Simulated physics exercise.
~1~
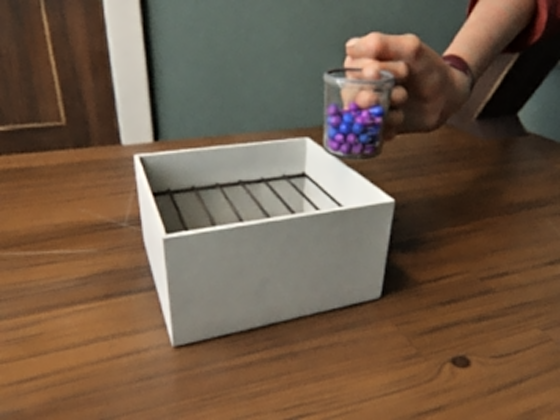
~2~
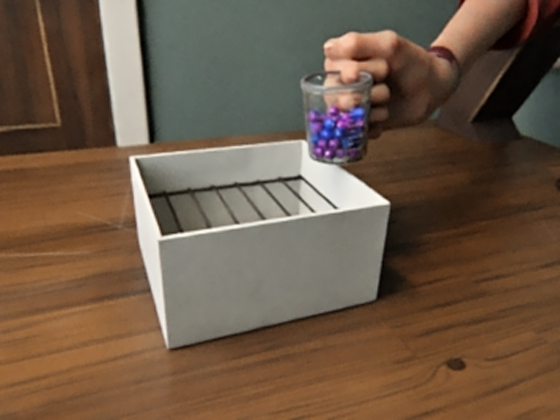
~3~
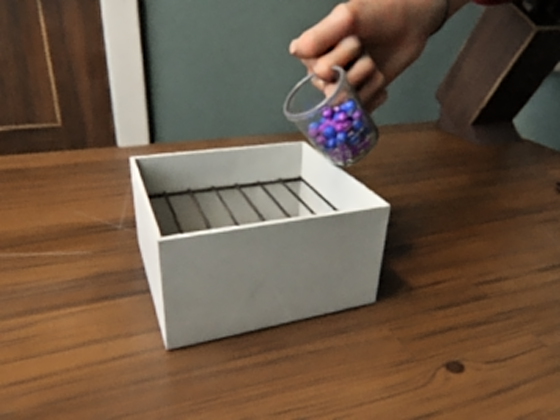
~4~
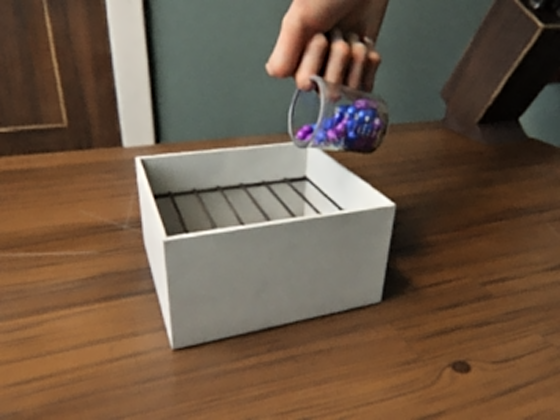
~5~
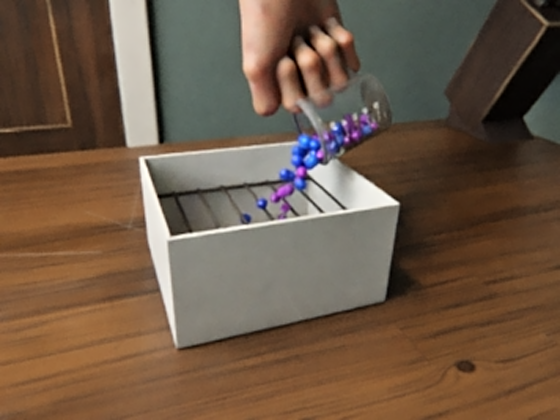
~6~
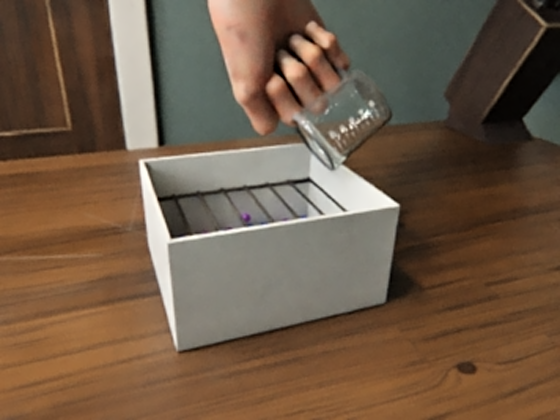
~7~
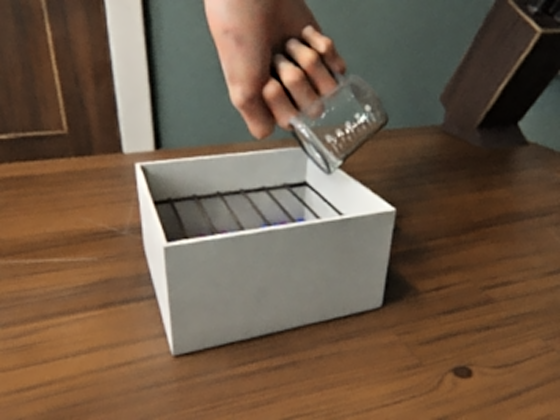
On a wooden table, a hand pours purple and blue beads through a box's rack.
